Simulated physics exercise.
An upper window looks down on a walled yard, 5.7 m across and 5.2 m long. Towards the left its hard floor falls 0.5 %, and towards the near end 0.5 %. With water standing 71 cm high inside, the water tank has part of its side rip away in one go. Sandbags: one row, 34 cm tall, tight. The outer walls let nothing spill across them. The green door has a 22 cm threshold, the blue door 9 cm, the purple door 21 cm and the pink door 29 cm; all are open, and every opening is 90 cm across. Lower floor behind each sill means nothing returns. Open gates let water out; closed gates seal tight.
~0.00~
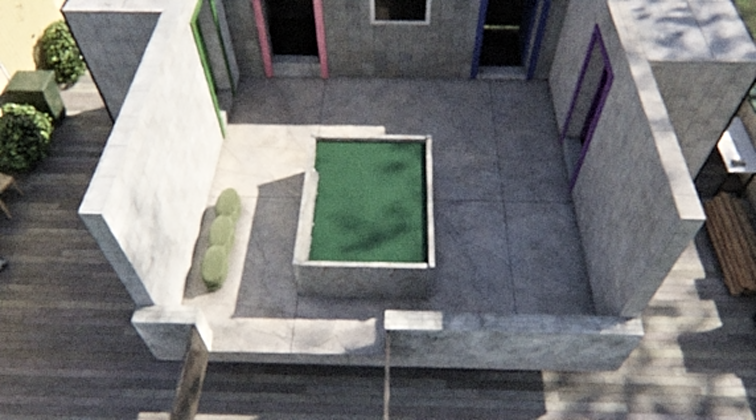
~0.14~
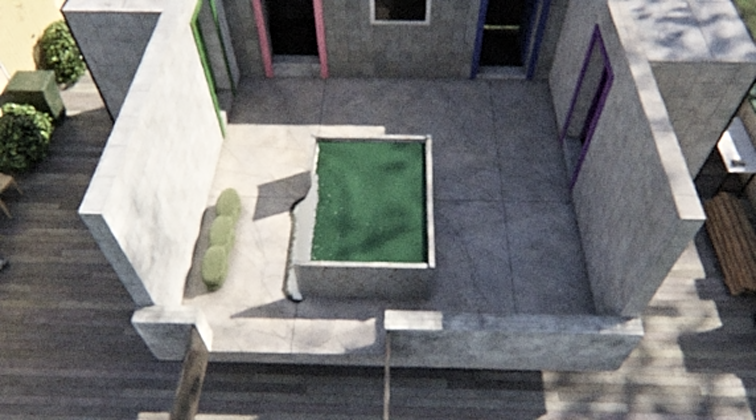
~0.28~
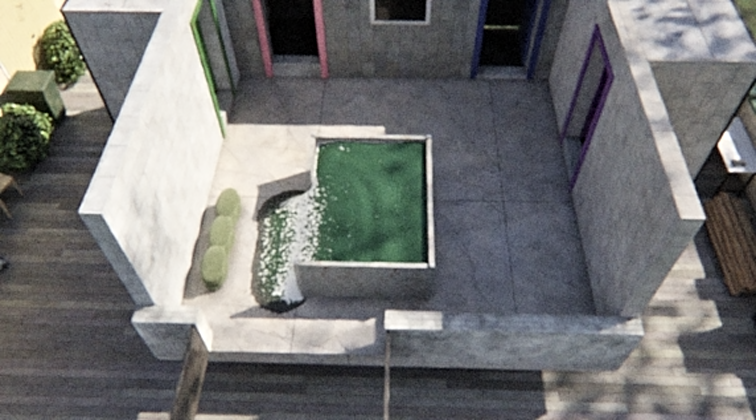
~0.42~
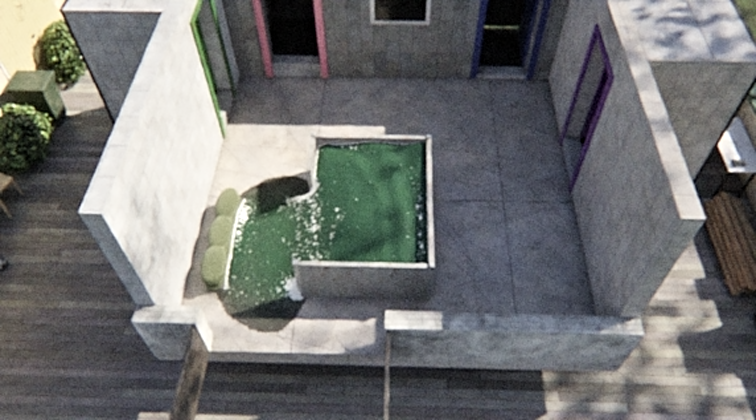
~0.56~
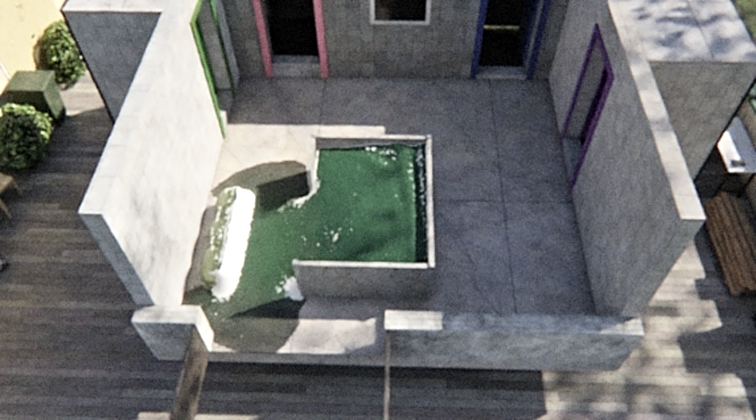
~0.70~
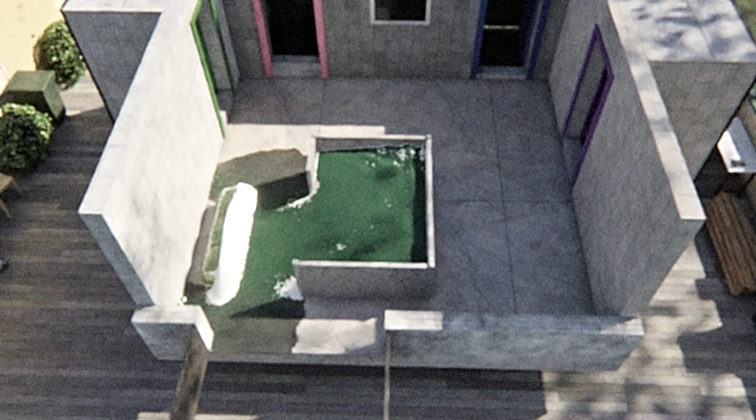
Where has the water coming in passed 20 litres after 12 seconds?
At the green door it has not passed it; at the blue door it has not passed it; at the purple door it has not passed it; at the pink door it has not passed it.
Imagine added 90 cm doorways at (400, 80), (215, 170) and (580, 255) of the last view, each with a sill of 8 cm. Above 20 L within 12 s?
Per doorway, in order: Insufficient / sufficient / insufficient.
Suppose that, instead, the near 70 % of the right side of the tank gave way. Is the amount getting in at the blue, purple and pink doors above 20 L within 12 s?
Door by door - blue: Out of bounds, purple: Within bounds, pink: Within bounds.
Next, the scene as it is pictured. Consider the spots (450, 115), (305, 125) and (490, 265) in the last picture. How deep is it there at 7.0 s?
4, 8 and 1 cm.
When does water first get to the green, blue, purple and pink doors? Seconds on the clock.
Times: Green 1.2 seconds, blue 3.4 seconds, purple 5.0 seconds, pink 2.0 seconds.
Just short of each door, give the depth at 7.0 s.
Depths in cm: Green 10, blue 6, purple 9, pink 8.
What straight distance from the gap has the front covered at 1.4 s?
That's near 3.6 m in a straight line.
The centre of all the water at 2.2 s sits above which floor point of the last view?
I'd say somewhere around (299, 222).
After 1.4 s water covers 25 % of the floor and is deepest (52 cm) near (243, 255); green door 9 cm at the sill, 0 L in, blue door not reached, purple door not reached, pink door not reached.
After 2.2 s water covers 35 % of the floor and is deepest (37 cm) near (174, 333); green door 11 cm at the sill, 0 L in, blue door not reached, purple door not reached, pink door 16 cm at the sill, 0 L in.
After 3.5 s water covers 40 % of the floor and is deepest (25 cm) near (232, 110); green door 18 cm at the sill, 0 L in, blue door 1 cm at the sill, 0 L in, purple door not reached, pink door 23 cm at the sill, 0 L in.
After 7.0 s water covers 80 % of the floor and is deepest (11 cm) near (243, 255); green door 10 cm at the sill, 1 L in, blue door 6 cm at the sill, 1 L in, purple door 9 cm at the sill, 0 L in, pink door 8 cm at the sill, 0 L in.
After 12.0 s water covers 95 % of the floor and is deepest (12 cm) near (174, 333); green door 5 cm at the sill, 1 L in, blue door 6 cm at the sill, 2 L in, purple door 5 cm at the sill, 0 L in, pink door 5 cm at the sill, 0 L in.
